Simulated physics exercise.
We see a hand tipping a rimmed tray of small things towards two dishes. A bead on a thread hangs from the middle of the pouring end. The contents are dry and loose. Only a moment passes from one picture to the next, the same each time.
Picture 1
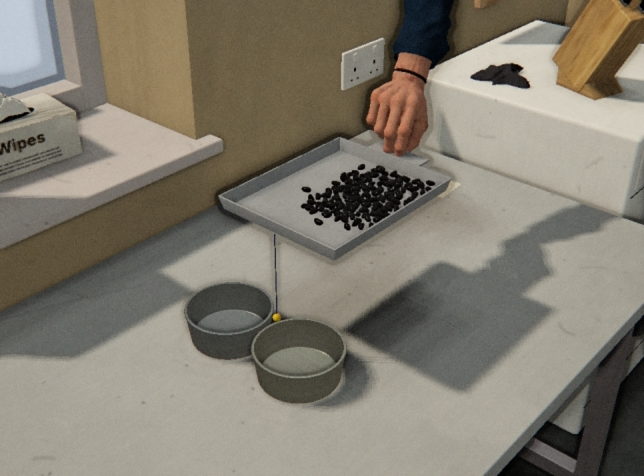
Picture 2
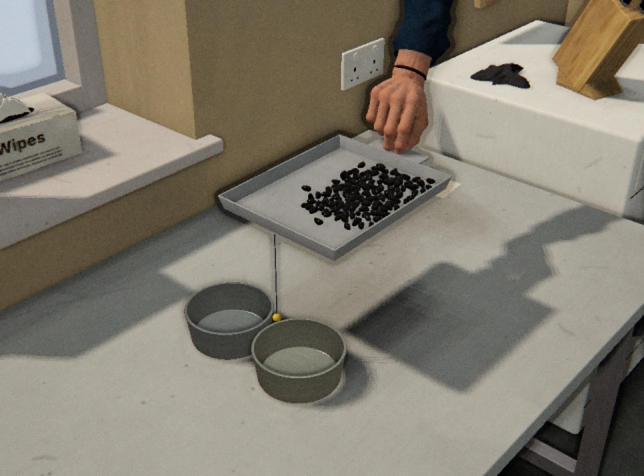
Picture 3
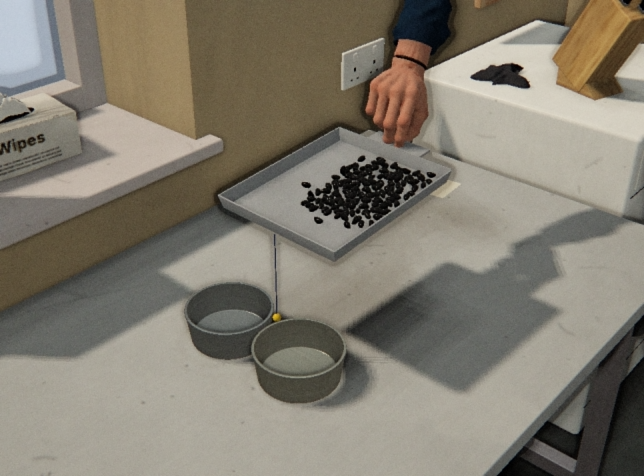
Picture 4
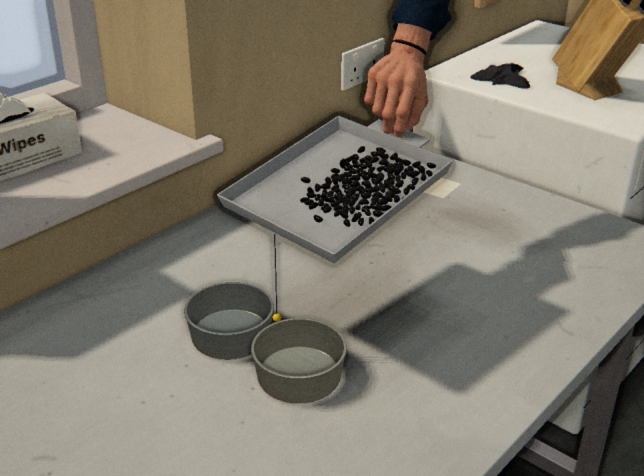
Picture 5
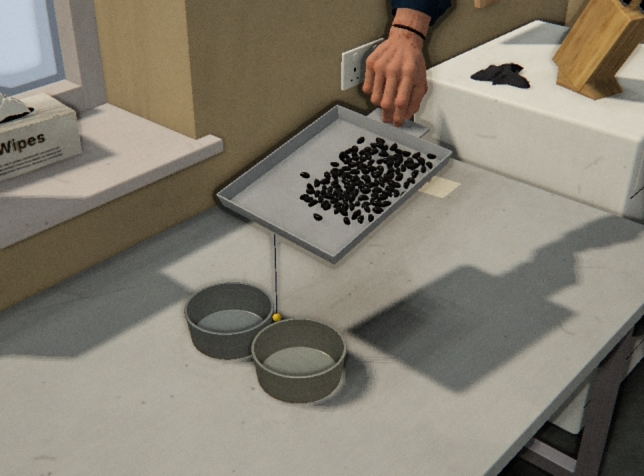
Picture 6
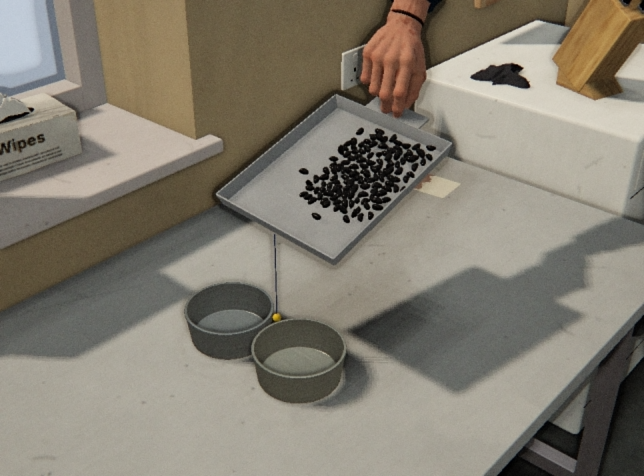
A hand at the far side of a rimmed gray tray of black beans gradually raises that side, tilting the tray toward two round dishes on the table below, while the beans stay bunched near the raised side.
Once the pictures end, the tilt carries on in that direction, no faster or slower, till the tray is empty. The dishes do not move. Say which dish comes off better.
More goes to the right dish.
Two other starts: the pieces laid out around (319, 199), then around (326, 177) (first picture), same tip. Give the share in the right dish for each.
In turn 50 and 60 in a hundred.
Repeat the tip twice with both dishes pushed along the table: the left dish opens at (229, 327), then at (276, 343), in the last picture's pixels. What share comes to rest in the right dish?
In turn 80 and 30 in a hundred.
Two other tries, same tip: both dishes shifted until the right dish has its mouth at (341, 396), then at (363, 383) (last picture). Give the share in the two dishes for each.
The first gives 80 %, the second 70 %.
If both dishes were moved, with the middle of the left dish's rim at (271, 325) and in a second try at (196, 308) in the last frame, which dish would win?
First right, then the right one.
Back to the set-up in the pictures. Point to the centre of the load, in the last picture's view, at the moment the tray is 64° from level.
Roughly at (314, 231).
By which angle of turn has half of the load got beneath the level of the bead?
Near 110 degrees.
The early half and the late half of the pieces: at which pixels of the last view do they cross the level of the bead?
Early half (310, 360), late half (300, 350).
Just after the last frame, tray tipped steeply; almost all on the tray; about a tenth in the air.
A moment on, tray tipped past a quarter turn; roughly a third on the tray; roughly a quarter in the right dish; about a tenth outside both; roughly a quarter in the air.
Further on, tray tipped past a quarter turn; roughly two thirds in the right dish; roughly a third outside both.
When it is over, tray tipped past a quarter turn; roughly two thirds in the right dish; not one in the left dish; roughly a third outside both.
